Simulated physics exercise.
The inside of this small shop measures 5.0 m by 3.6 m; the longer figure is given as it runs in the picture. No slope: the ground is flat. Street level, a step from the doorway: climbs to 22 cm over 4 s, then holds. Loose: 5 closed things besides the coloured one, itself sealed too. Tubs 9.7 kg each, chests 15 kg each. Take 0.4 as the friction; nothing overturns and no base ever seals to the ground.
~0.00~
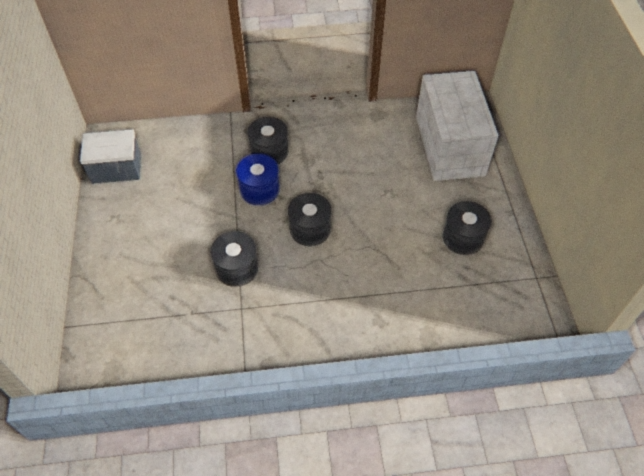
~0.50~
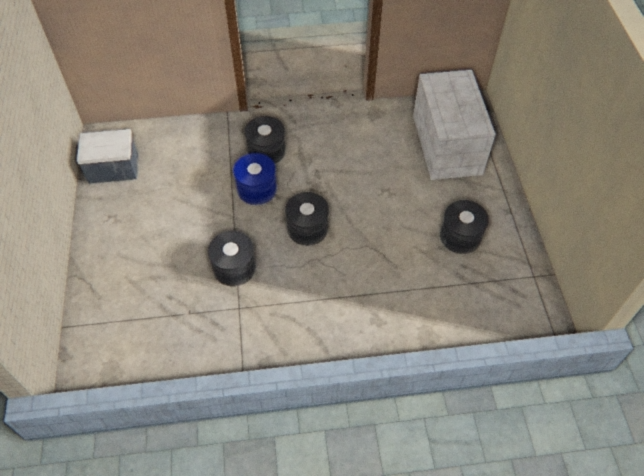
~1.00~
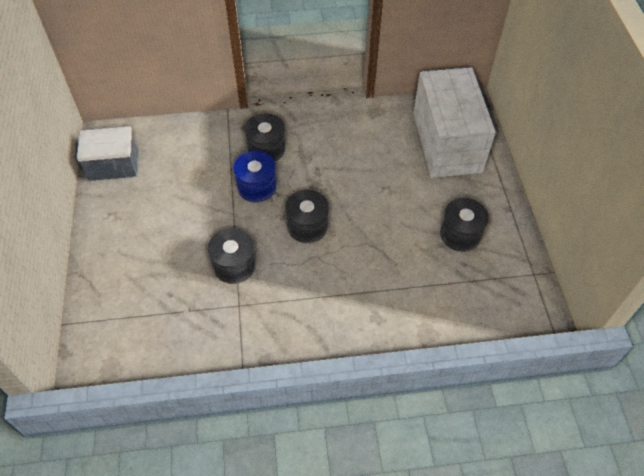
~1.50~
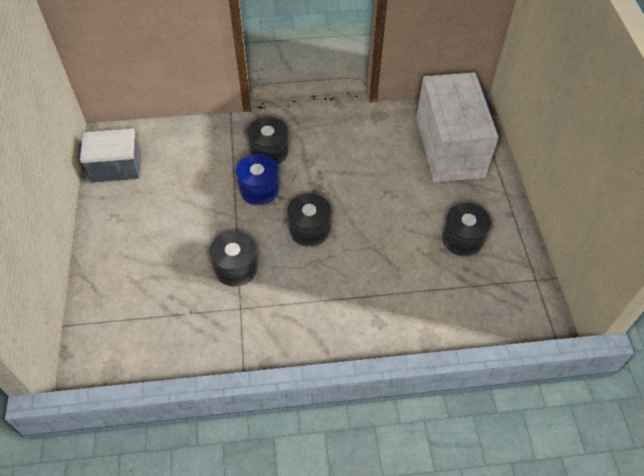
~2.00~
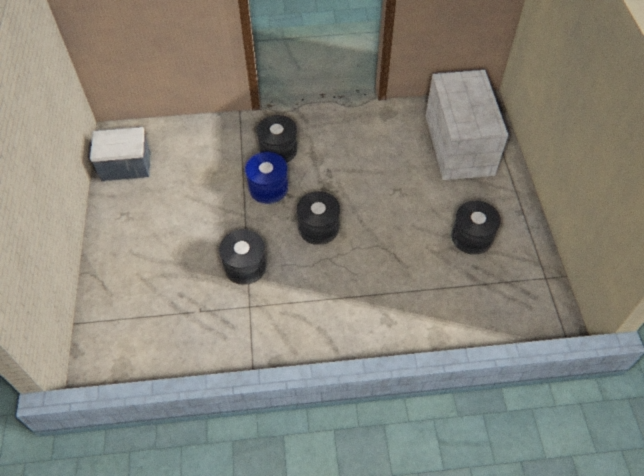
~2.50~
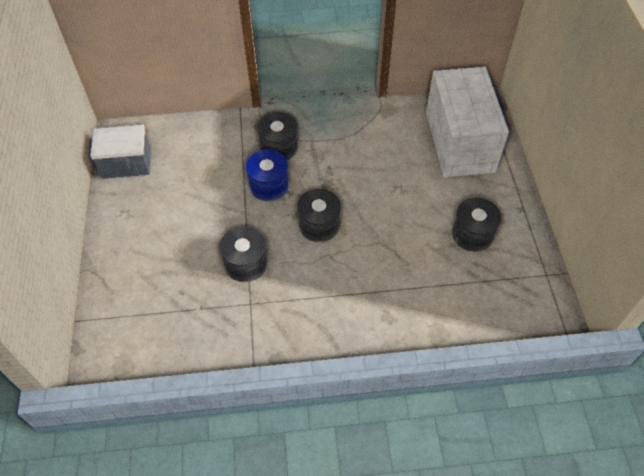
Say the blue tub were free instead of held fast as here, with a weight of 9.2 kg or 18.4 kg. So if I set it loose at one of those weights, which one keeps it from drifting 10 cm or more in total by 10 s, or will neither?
Final guess: It slides too far regardless.
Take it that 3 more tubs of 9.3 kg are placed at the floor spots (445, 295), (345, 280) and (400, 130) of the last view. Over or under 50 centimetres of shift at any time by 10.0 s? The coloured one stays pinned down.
First: Beyond the limit; second: Beyond the limit; third: Inside the limit.
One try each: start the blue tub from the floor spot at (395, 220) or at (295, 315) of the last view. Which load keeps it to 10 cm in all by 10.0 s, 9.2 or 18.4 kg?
Taking them in turn, neither mass keeps it, and neither mass keeps it.
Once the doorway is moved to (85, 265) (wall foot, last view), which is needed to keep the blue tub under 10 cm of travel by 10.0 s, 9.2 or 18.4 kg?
Lab note: Both masses insufficient.
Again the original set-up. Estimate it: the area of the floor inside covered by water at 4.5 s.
That flooded area is roughly 7.0 m2.
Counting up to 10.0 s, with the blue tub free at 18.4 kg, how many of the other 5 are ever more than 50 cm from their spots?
All told, that gives 3.
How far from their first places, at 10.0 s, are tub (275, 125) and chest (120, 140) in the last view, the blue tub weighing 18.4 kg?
120 cm and 0 cm respectively.
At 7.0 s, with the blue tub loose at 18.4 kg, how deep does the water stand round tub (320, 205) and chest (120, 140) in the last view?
I'd estimate 10 cm for the first and 1 cm for the second.
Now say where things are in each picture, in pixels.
The blue tub at (257, 170) rests on the ground; 0.0 m2 under water; 0 of 6 have shifted, in the first picture.
The blue tub at (254, 169) rests on the ground; water covers 0.0 m2; 0 of 6 have shifted, in the second picture.
The blue tub at (254, 167) rests on the ground; 0.0 m2 under water; 0 of 6 have shifted, in the third picture.
The blue tub at (257, 170), on the bottom; water covers 0.0 m2; 0 of 6 have shifted, in the fourth picture.
The blue tub at (266, 168) rests on the ground; water covers 0.0 m2; 0 of 6 have shifted, in the fifth picture.
The blue tub at (267, 165) rests on the ground; water covers 0.7 m2; 0 of 6 have shifted, in the sixth picture.
After 3.5 s the blue tub would be 0 cm from its start with 9.2 kg and 0 cm from its start with 18.4 kg; 1 cm of water round it then.
After 4.5 s the blue tub would be 12 cm from its start with 9.2 kg and 1 cm from its start with 18.4 kg; 4 cm of water round it then.
After 7.0 s the blue tub would be 168 cm from its start with 9.2 kg and 46 cm from its start with 18.4 kg; 6 cm of water round it then.
After 10.0 s the blue tub would be 155 cm from its start with 9.2 kg and 56 cm from its start with 18.4 kg; 8 cm of water round it then.
